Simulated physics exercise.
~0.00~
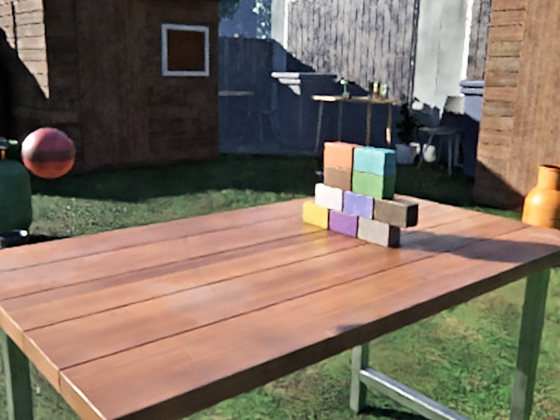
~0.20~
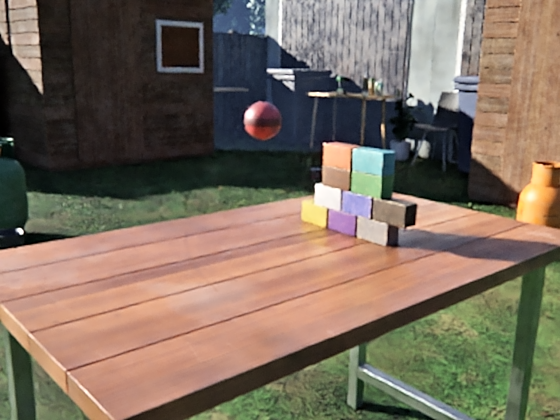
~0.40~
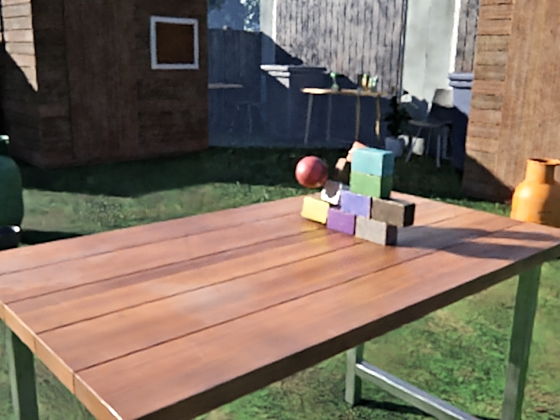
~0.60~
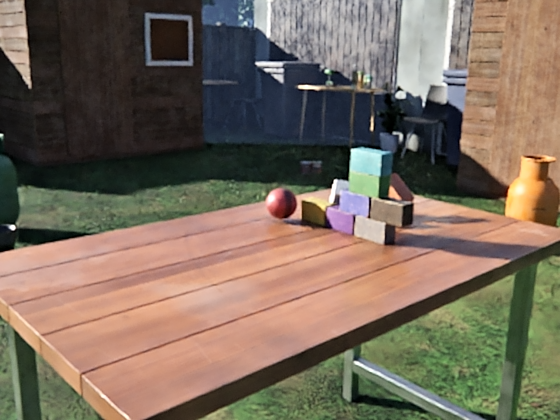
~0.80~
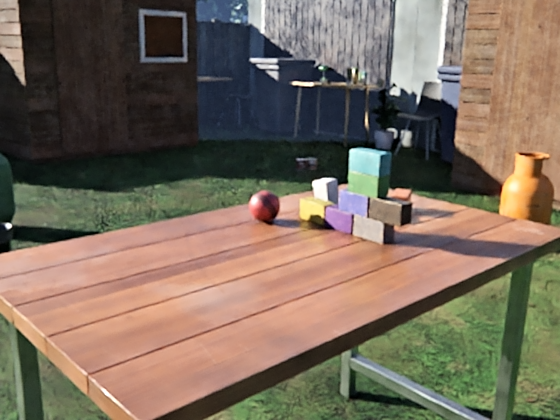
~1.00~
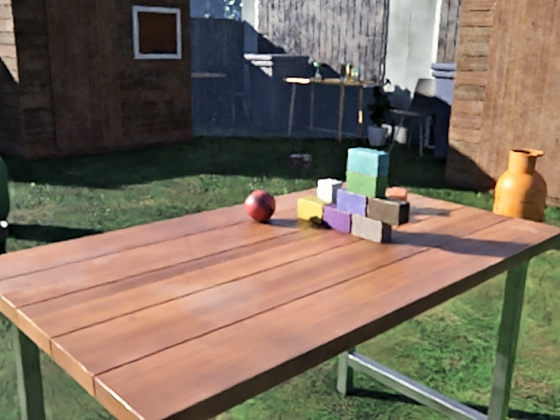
A red ball flies in from the left above a brown slatted table in a sunny yard, seen from slightly above, with wooden sheds behind and an orange vase at the right. On the table stands a small stepped pile of coloured blocks, with orange and turquoise ones on top. The ball strikes the pile's left side, knocking the orange, brown and white blocks loose. It drops back and rolls a little left, while the turquoise and green blocks stay stacked. The white block ends tipped over beside the yellow one, the brown block is out of sight, and the orange block lies behind at the right.
